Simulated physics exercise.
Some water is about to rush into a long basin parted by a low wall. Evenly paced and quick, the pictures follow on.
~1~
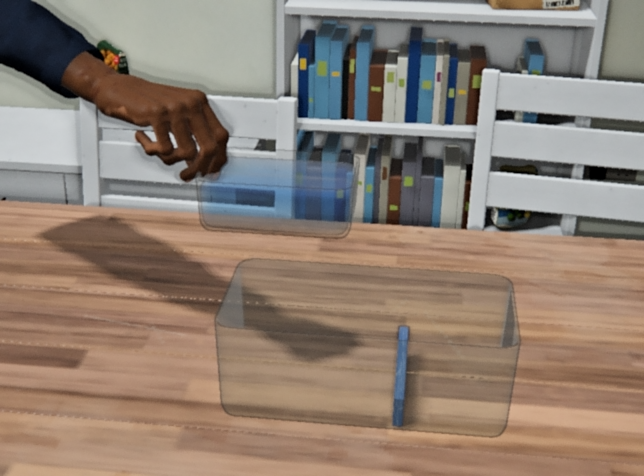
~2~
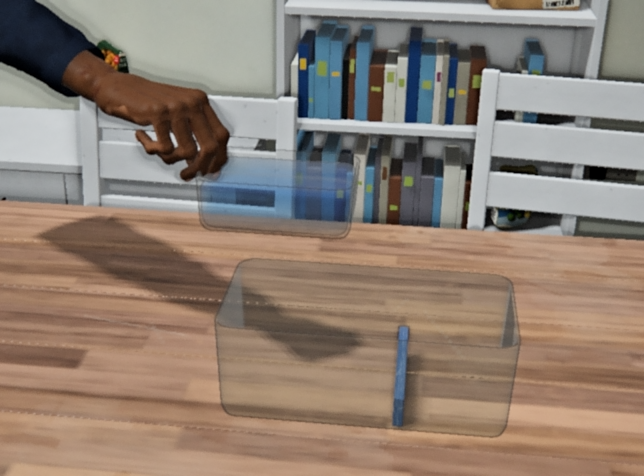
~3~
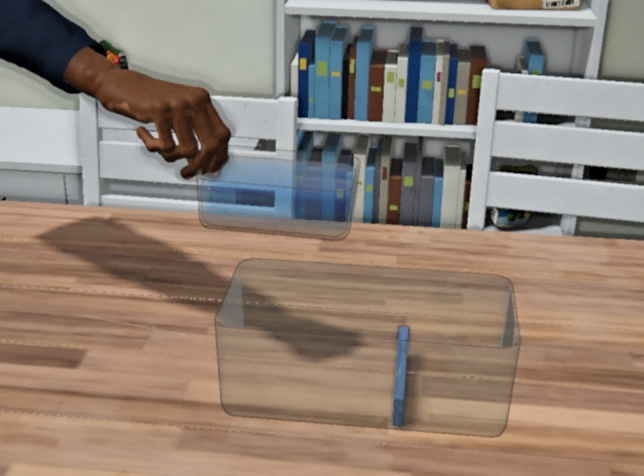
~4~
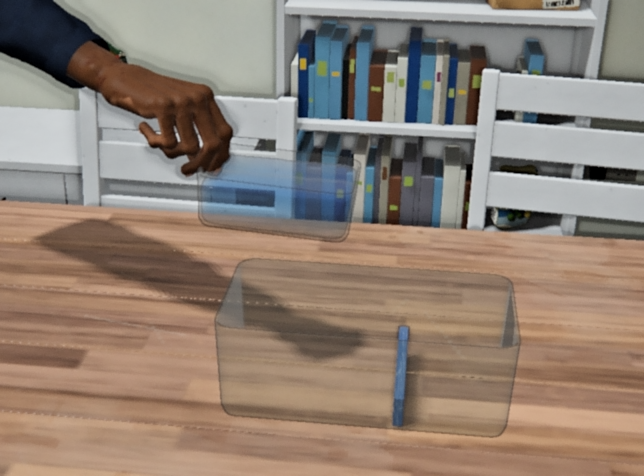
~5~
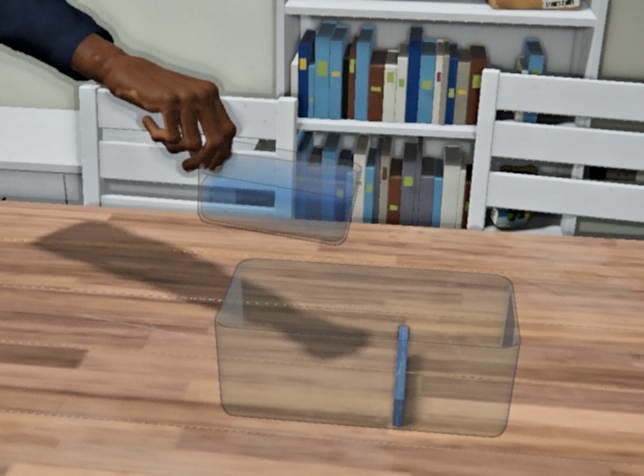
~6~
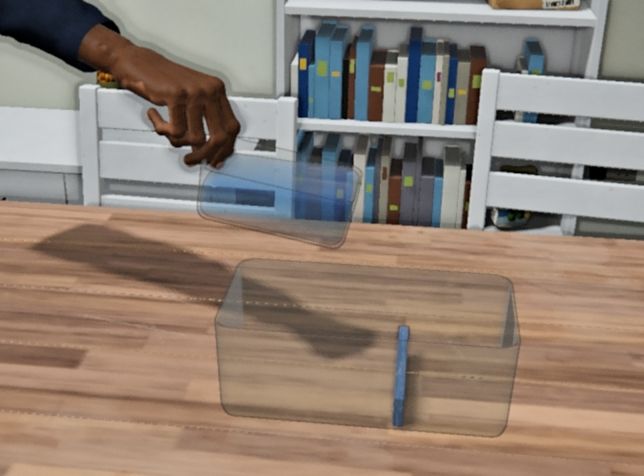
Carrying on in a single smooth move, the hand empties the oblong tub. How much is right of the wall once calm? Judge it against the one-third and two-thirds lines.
The centre band.
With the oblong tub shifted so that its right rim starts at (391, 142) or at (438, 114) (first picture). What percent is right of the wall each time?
It comes out at around 70 percent and then around 50 percent.
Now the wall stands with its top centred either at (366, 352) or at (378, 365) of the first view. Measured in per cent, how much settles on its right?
My guess is some 80 percent the first time and some 65 percent the second.
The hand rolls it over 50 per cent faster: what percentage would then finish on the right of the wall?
About 45 per cent.
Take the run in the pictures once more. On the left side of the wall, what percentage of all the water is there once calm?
Near 40 in a hundred.
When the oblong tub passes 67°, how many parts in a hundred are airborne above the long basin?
Estimated at 40 per cent or so.
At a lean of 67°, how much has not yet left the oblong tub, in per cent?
Close to 30 parts in a hundred remain.
A moment on, the oblong tub is tipped part way and 28 per cent is still to pour, 5 is left of the wall and 26 right of it.
Next, the oblong tub is tipped right over and 4 per cent is still to pour, 33 is left of the wall and 57 right of it.
Then the oblong tub is tipped right over and 0 per cent is still to pour, 41 is left of the wall and 57 right of it.
Later the oblong tub is tipped right over and 0 per cent is still to pour, 41 is left of the wall and 57 right of it.
At rest 41 per cent lies left of the wall, 57 right of it and 2 outside.
